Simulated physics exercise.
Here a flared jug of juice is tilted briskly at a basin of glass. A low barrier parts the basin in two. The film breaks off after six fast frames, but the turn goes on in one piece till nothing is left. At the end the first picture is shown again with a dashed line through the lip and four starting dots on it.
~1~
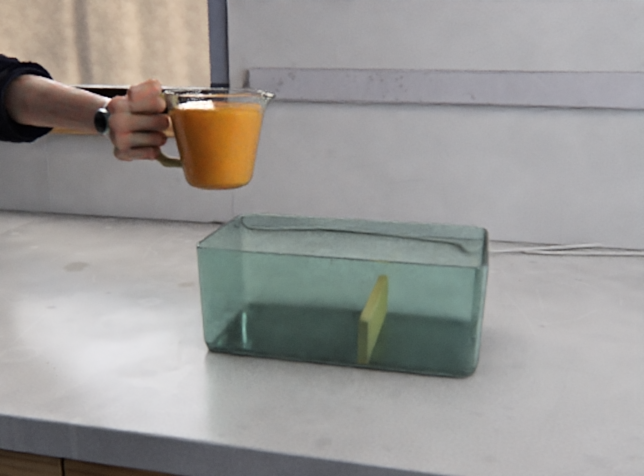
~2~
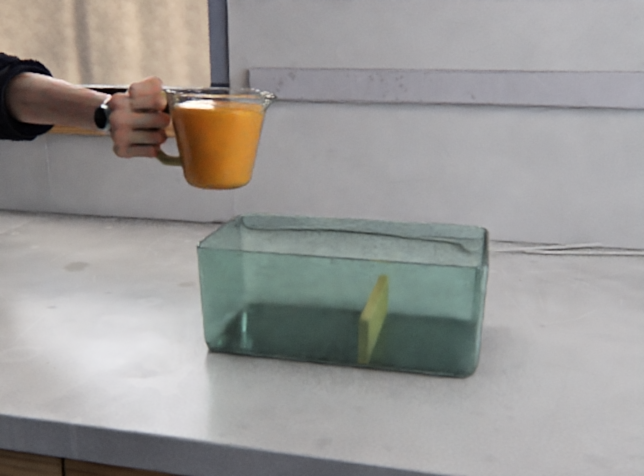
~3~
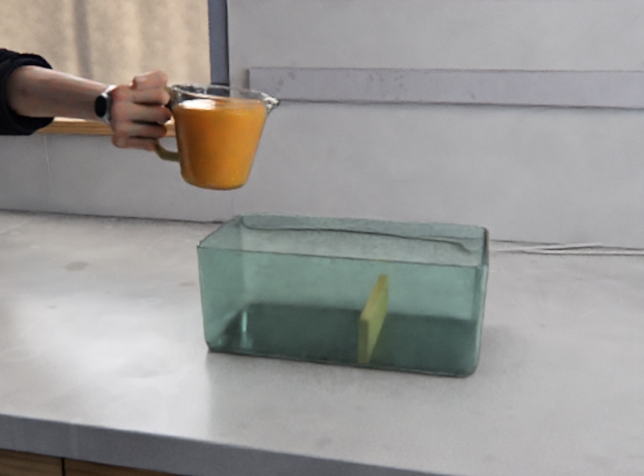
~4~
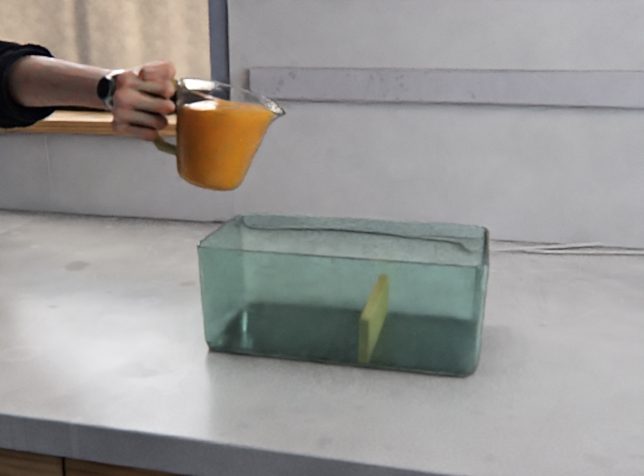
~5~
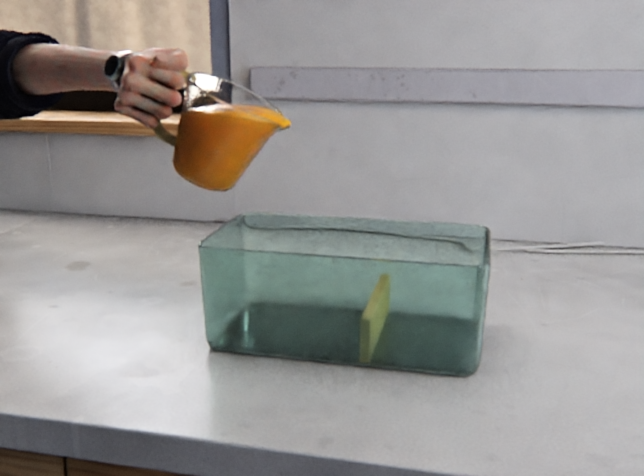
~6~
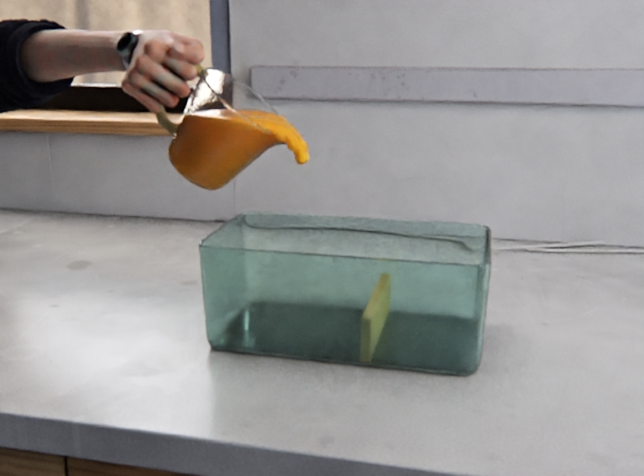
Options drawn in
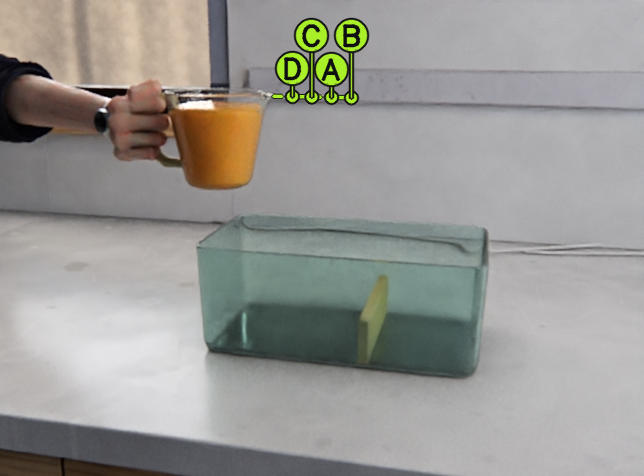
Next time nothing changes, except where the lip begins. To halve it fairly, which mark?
A.
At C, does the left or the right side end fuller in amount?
The left side.
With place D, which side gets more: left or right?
The left one.
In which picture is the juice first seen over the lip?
Picture 5.
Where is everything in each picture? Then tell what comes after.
The first frame shows upright, lip at (273, 96); basin from (206, 346) to (477, 374); top of the wall at (375, 296); nothing has left yet.
The second frame shows upright, lip at (275, 98); nothing has left yet.
The third frame shows tipped about 7°, lip at (278, 103); nothing has left yet.
The fourth frame shows tipped about 15°, lip at (283, 113); nothing has left yet.
The fifth frame shows tipped about 26°, lip at (288, 127); juice is over the lip, down to (288, 127).
The sixth frame shows tipped about 39°, lip at (289, 142); juice is over the lip, down to (302, 161).
In lime, A at (331, 97); B at (351, 97); C at (311, 97); D at (292, 96).
Choosing A, about 51 % ends left of the wall and 49 % right of it.
Choosing B, about 22 % ends left of the wall and 78 % right of it.
Choosing C, about 80 % ends left of the wall and 19 % right of it.
Choosing D, about 93 % ends left of the wall and 5 % right of it.
